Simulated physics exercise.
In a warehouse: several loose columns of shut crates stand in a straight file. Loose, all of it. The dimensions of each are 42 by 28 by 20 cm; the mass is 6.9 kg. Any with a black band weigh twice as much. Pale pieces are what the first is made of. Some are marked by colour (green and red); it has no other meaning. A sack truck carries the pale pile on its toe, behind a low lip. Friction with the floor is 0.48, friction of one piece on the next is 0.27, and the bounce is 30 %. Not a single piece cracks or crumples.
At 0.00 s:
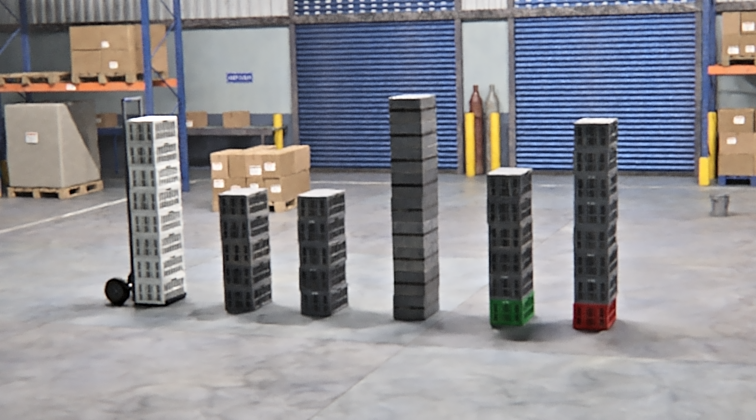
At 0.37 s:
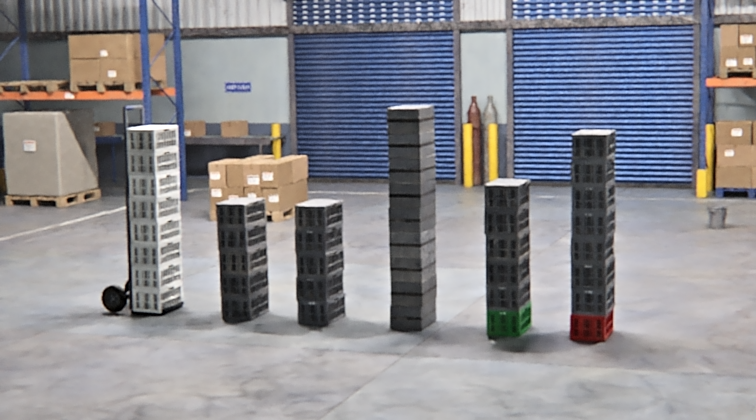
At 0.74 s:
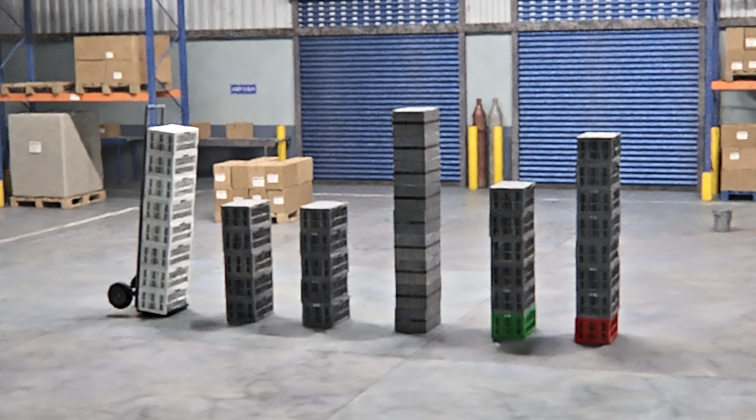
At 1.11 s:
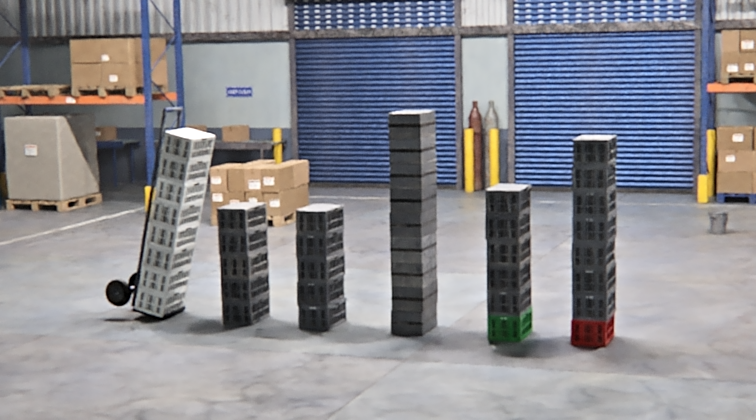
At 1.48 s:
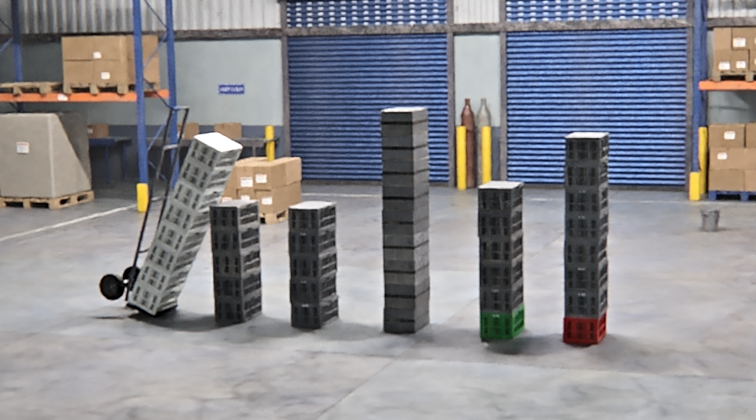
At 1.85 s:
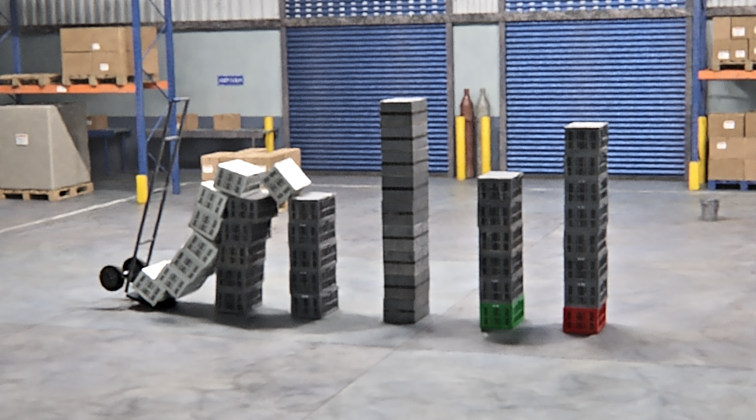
A tall stack of pale crates tilted to the right as its hand truck tipped forward, then buckled and broke apart against the nearest dark stack, while the farther stacks stayed standing.
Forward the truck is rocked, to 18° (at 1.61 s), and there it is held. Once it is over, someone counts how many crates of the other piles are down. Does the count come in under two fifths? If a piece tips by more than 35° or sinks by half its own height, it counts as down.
Yes.
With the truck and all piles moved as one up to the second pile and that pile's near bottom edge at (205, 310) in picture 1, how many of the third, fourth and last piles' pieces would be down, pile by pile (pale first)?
Pile by pile, you'd see third at 0, fourth at 0 and last at 0 down.
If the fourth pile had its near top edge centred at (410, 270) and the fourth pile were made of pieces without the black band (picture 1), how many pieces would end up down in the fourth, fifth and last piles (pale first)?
Down by pile: Fourth 1, fifth 0, last 0.
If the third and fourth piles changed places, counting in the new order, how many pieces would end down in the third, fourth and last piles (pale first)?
Pile by pile, you'd see third at 7, fourth at 4 and last at 7 down.
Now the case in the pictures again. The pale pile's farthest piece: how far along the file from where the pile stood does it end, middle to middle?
220 cm.
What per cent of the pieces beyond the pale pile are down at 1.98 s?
0 per cent at that moment.
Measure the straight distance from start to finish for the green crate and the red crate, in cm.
Net displacement (cm, approx.): Green = 0; red = 0.
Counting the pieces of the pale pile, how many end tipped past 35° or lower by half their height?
I count 7 pale pieces.
Around 1.98 s, 8 of the pale pile down; none of the 33 other crates down, 6 disturbed.
Around 2.24 s, 8 of the pale pile down; none of the 33 other crates down, 8 disturbed.
Around 2.68 s, 7 of the pale pile down; 5 of the 33 other crates down.
Finally (3.6 s), 7 of the pale pile down; 5 of the 33 other crates down; green crate unmoved; red crate unmoved. That is 15 per cent. Seen by the last camera, middles, green crate near (502, 311), red crate near (585, 315).
